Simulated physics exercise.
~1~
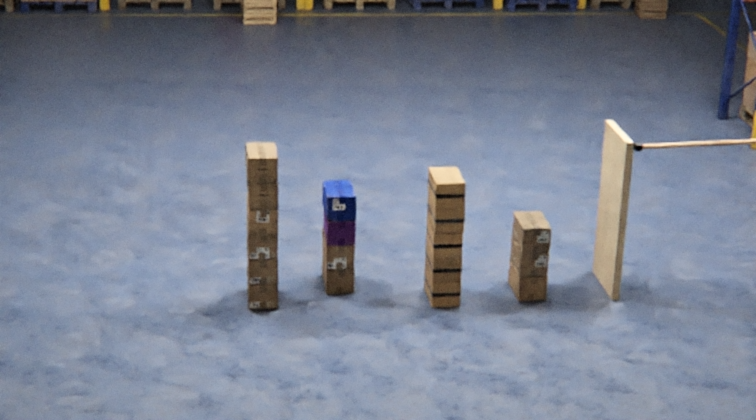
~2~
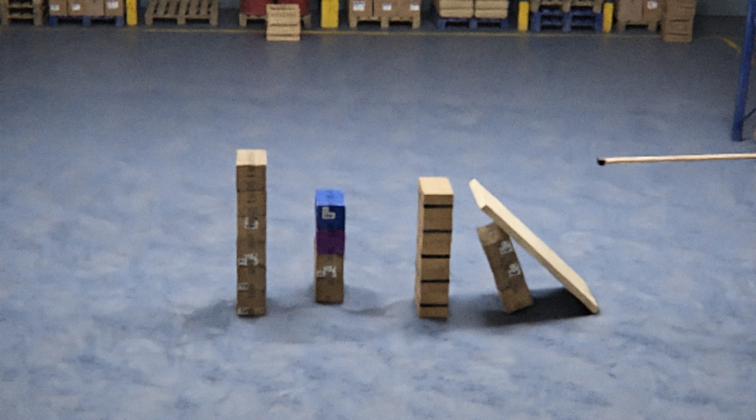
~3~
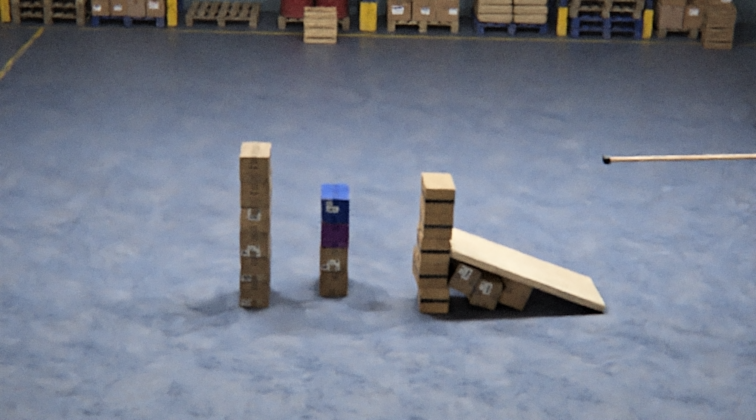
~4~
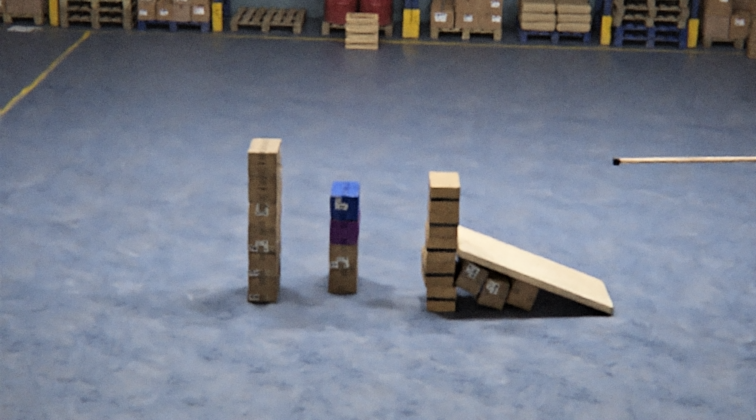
Four separate columns of brown cardboard parcels, one topped with blue and purple, stand in a row on a mottled blue warehouse floor, seen from slightly above, with pallets along the back. At the right, a pale upright board stands beside the tip of a horizontal pole. The board tips left onto the shortest column, which leans and collapses beneath it. The board slides lower and comes to rest slanting against the banded column, whose parcels are slightly shifted but still standing. The tall left column and the blue and purple parcels stay in place as the view drifts slightly.
